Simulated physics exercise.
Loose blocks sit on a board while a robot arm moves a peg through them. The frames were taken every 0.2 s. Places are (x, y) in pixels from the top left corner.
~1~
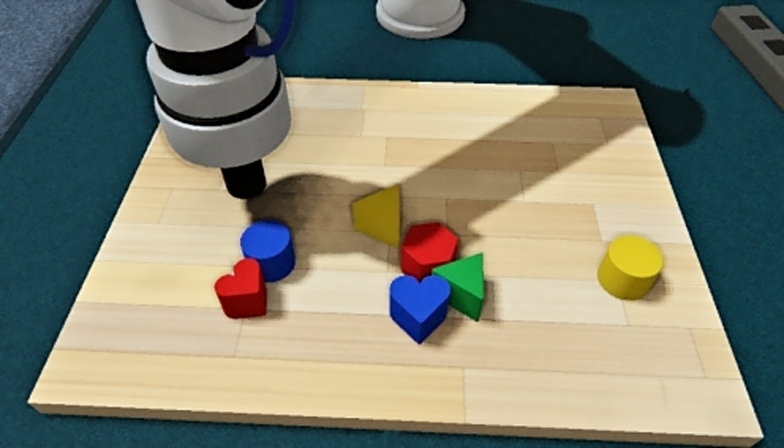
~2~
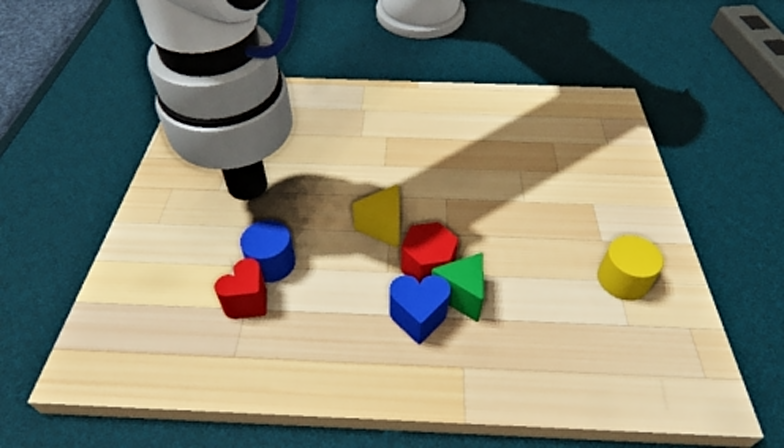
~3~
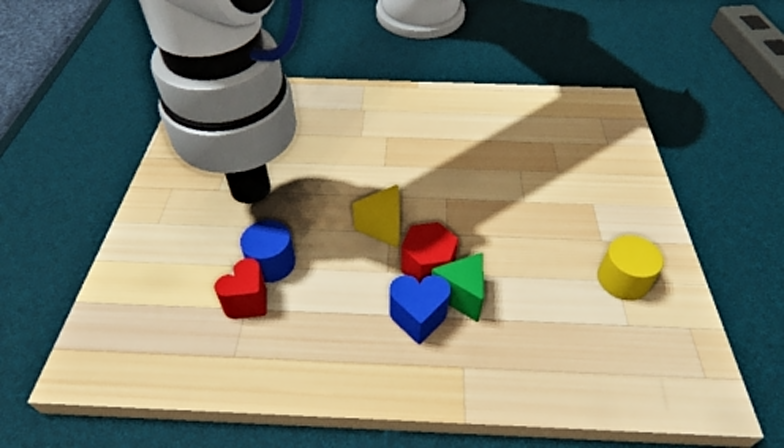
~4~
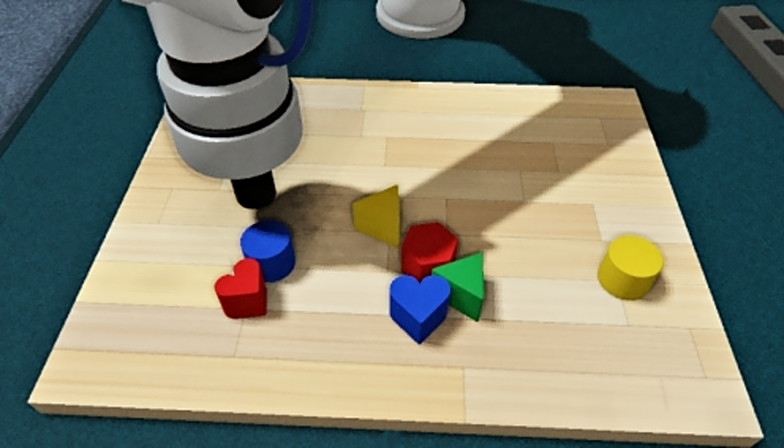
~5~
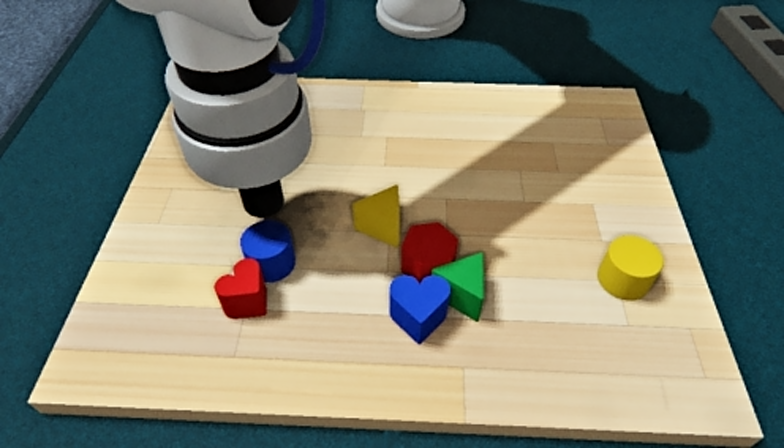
A grey and white robot arm holds a black peg above the left side of a pale wooden board on a teal surface, viewed from above at an angle. A blue round block touches a red heart at left, a yellow block, red hexagon, green triangle and blue heart cluster centrally, and a yellow cylinder sits right. The arm drifts slightly right and toward the viewer, its shadow shifting, while blocks and camera stay still.
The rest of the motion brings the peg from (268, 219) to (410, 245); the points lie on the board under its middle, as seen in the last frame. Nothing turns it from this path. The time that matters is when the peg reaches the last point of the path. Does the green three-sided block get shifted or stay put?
Shifted.
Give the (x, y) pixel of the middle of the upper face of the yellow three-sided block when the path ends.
When the path ends, it will be at (445, 197).
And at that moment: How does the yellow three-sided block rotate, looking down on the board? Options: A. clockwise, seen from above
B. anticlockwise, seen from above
Correct choice: B.
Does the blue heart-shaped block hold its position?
The answer is yes.
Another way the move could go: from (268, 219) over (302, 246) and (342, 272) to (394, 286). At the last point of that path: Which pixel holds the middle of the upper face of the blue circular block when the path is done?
Final place: (279, 262).
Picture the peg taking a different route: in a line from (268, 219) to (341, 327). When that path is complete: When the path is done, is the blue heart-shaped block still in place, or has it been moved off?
At the end, its place is the same.
The first path, step by step. One third of the way, peg (313, 212); nothing pushed yet.
Two thirds of the way, peg (361, 221); yellow three-sided block (411, 202), turned 15° anticlockwise.
At the end, peg (411, 229); blue circular block not moved; yellow three-sided block (445, 197), turned 65° anticlockwise; blue heart-shaped block not moved; red hexagon (446, 249); green three-sided block (475, 282).
